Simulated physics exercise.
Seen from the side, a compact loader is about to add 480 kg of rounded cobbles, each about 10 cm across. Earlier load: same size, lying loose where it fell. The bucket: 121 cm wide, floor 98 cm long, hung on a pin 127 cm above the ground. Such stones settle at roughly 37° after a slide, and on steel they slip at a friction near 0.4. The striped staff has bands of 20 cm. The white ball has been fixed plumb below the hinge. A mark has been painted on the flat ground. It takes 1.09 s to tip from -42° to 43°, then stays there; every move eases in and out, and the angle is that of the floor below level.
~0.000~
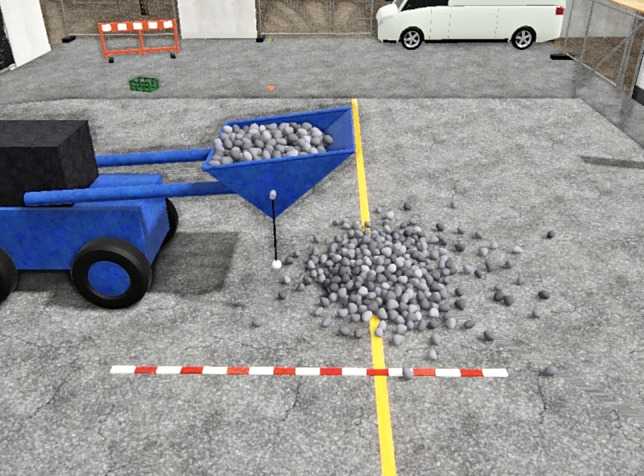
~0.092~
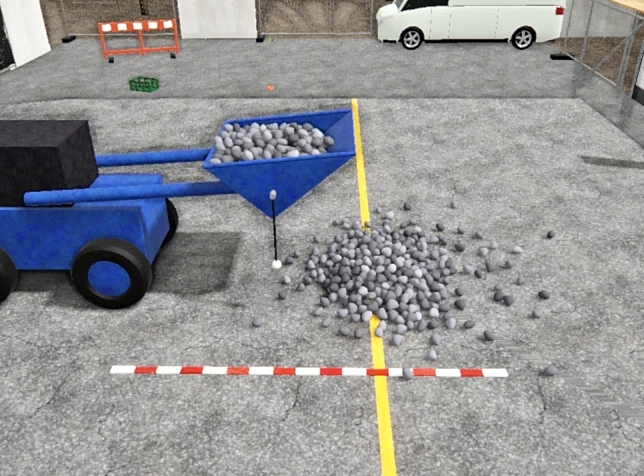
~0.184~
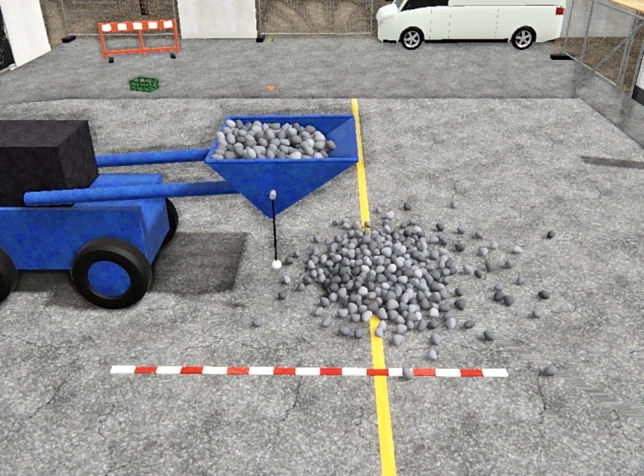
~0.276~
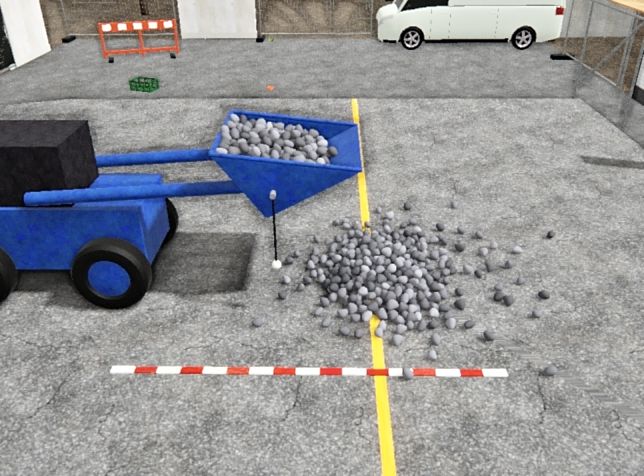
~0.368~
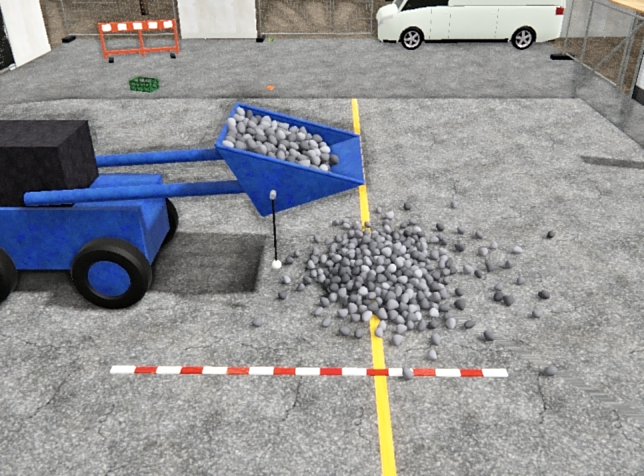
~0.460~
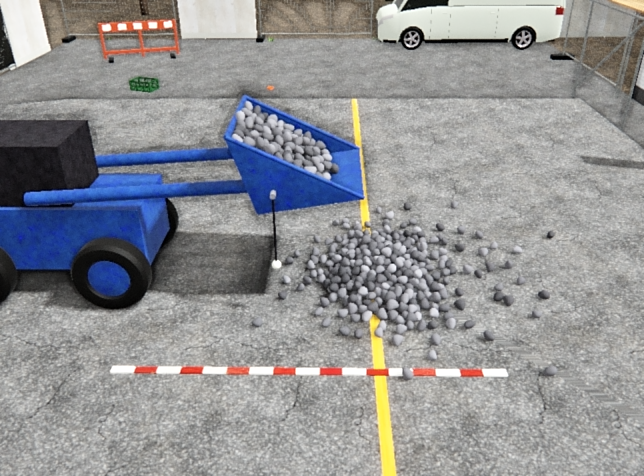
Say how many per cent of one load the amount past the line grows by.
It grows by about 52 %.
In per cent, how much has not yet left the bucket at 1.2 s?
About 55 percent is still in there.
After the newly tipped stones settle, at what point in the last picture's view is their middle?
They settle centred around (368, 265).
After 0.8 s the floor is at 30°; in per cent of one load, 100 in the bucket, 37 short of the line, 64 past the line; the foremost stones are at (527, 278).
After 1.2 s the floor is at 43°; in per cent of one load, 55 in the bucket, 78 short of the line, 66 past the line; the foremost stones are at (527, 278).
After 1.5 s the floor is at 43°; in per cent of one load, 8 in the bucket, 94 short of the line, 98 past the line; the foremost stones are at (527, 278).
After 4.4 s the floor is at 43°; in per cent of one load, 0 in the bucket, 85 short of the line, 115 past the line; the foremost stones are at (528, 272). Net gain past the line, 52.
